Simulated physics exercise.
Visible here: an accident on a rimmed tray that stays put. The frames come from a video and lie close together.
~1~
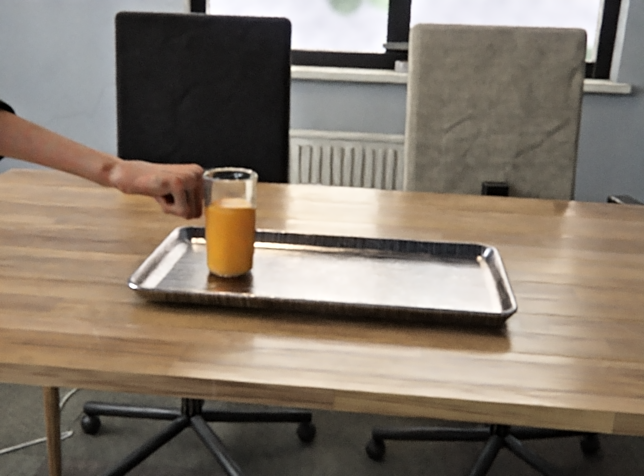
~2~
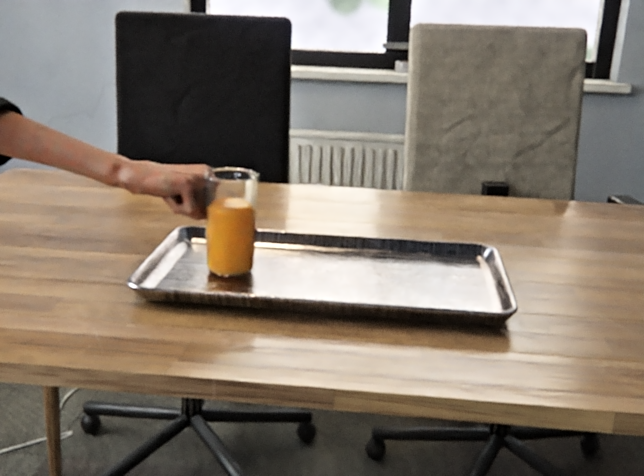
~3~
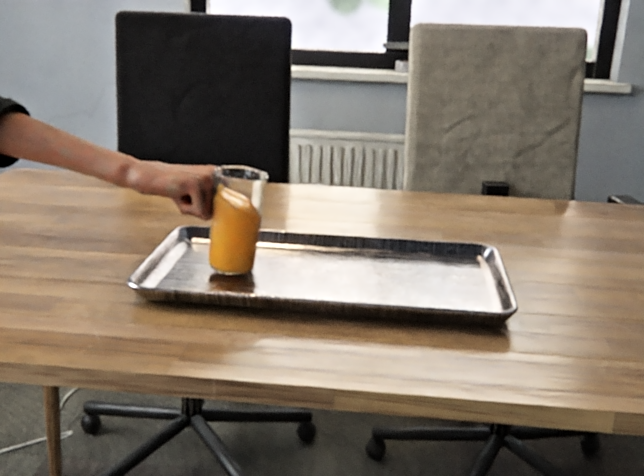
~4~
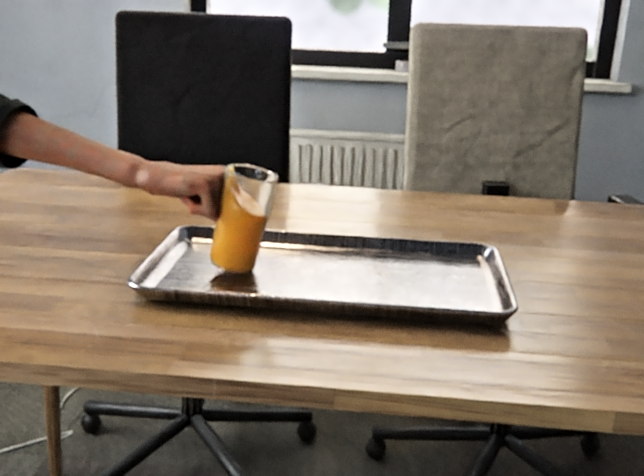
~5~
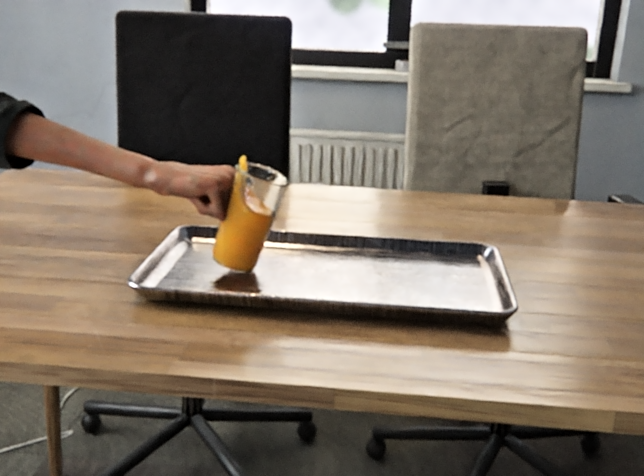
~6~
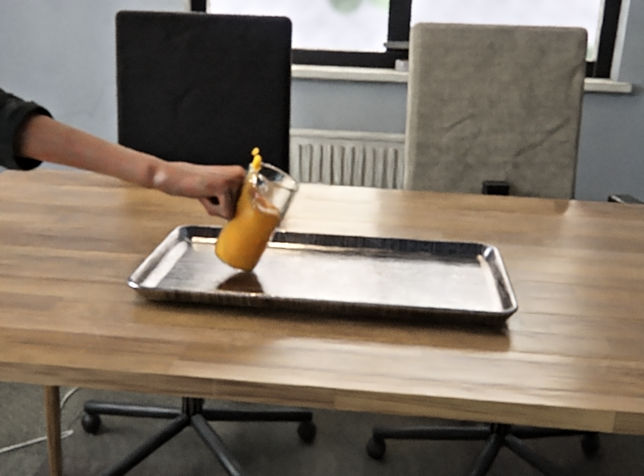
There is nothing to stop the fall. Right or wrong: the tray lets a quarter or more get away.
Right.
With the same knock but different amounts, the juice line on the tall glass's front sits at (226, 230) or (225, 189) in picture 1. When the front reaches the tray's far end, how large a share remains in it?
55 % and 45 %.
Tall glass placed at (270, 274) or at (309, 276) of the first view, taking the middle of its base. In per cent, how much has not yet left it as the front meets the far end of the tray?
Try one: About 70 %; try two: About 80 %.
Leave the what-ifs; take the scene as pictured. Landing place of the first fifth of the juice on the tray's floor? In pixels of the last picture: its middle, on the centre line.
Impact centre, mid-line: Approx. (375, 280).
A moment on, the tall glass is falling and 100 per cent is in the glass, 0 on the tray and 0 above or beyond its rim.
Next, the tall glass lies on its side and 69 per cent is in the glass, 24 on the tray and 7 above or beyond its rim.
Then the tall glass lies on its side and 35 per cent is in the glass, 56 on the tray and 9 above or beyond its rim.
Later the tall glass lies on its side and 19 per cent is in the glass, 44 on the tray and 37 above or beyond its rim.
In the end 64 per cent is held by tray and glass, 36 is off the tray.
